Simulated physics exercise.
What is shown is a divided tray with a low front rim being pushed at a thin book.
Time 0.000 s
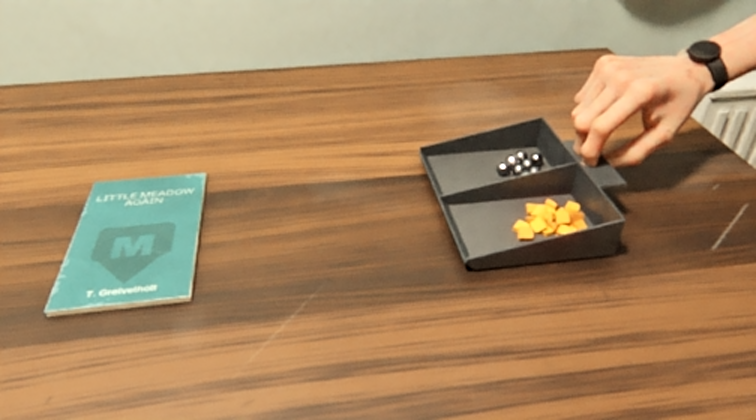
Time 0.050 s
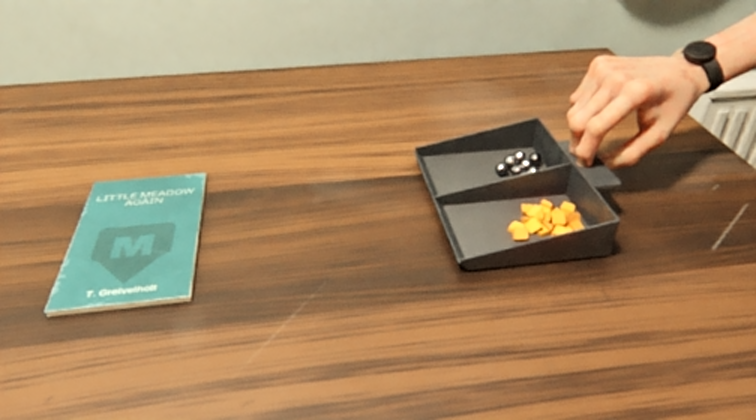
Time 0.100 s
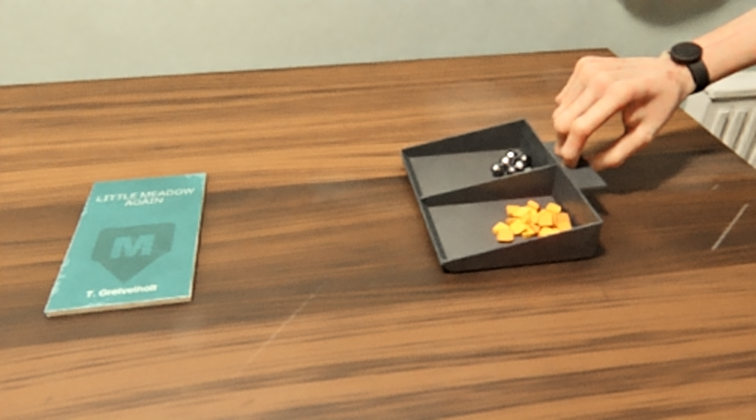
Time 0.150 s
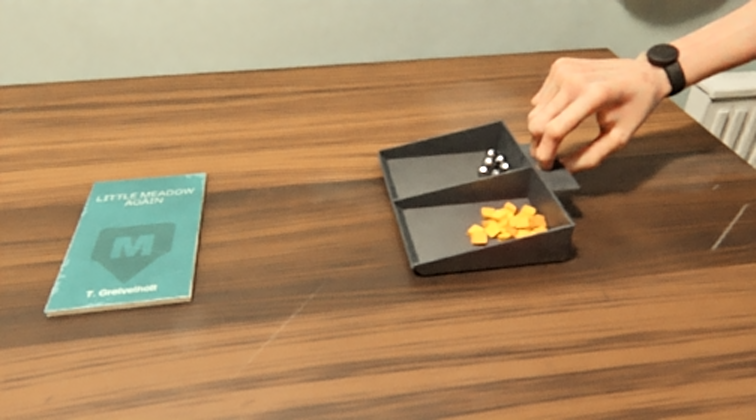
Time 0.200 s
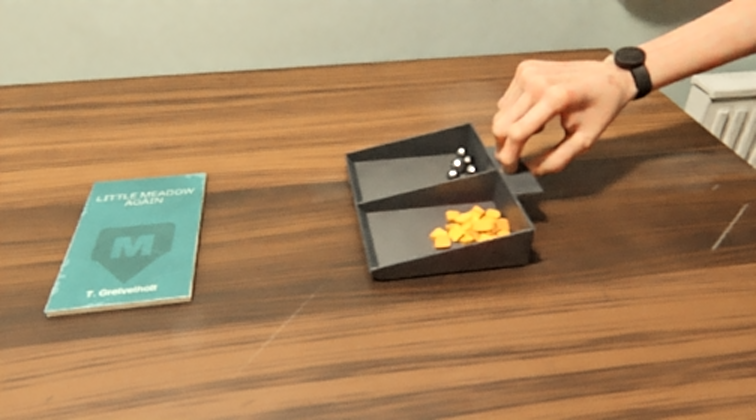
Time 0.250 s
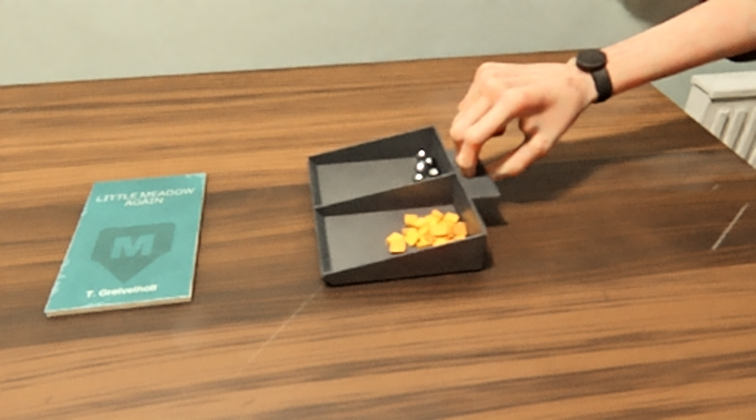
Divided black tray holding small orange pieces and dark, white-spotted balls sliding left across a wooden table toward a teal book, pushed by a hand.
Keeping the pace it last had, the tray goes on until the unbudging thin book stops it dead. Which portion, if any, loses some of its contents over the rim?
Near portion: Loses none; far portion: Loses some.
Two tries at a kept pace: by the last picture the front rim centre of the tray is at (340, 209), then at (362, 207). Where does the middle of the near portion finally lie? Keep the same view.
(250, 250), then (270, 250).
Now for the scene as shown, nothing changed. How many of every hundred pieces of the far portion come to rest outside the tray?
I'd put it at around 60 in a hundred.
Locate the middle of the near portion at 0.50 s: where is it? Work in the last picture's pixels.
About (241, 252).
By 0.33 s, tray still sliding, front rim near (254, 217); near portion all inside; far portion all inside.
By 0.50 s, tray stopped at the thin book; near portion all inside, moved towards the front rim; far portion all inside, moved towards the front rim.
By 0.71 s, tray stopped at the thin book; near portion all inside, moved towards the front rim; far portion roughly two thirds out of the tray.
When it is over (1.5 s), tray stopped at the thin book; near portion all inside, moved towards the front rim; far portion roughly two thirds out of the tray.
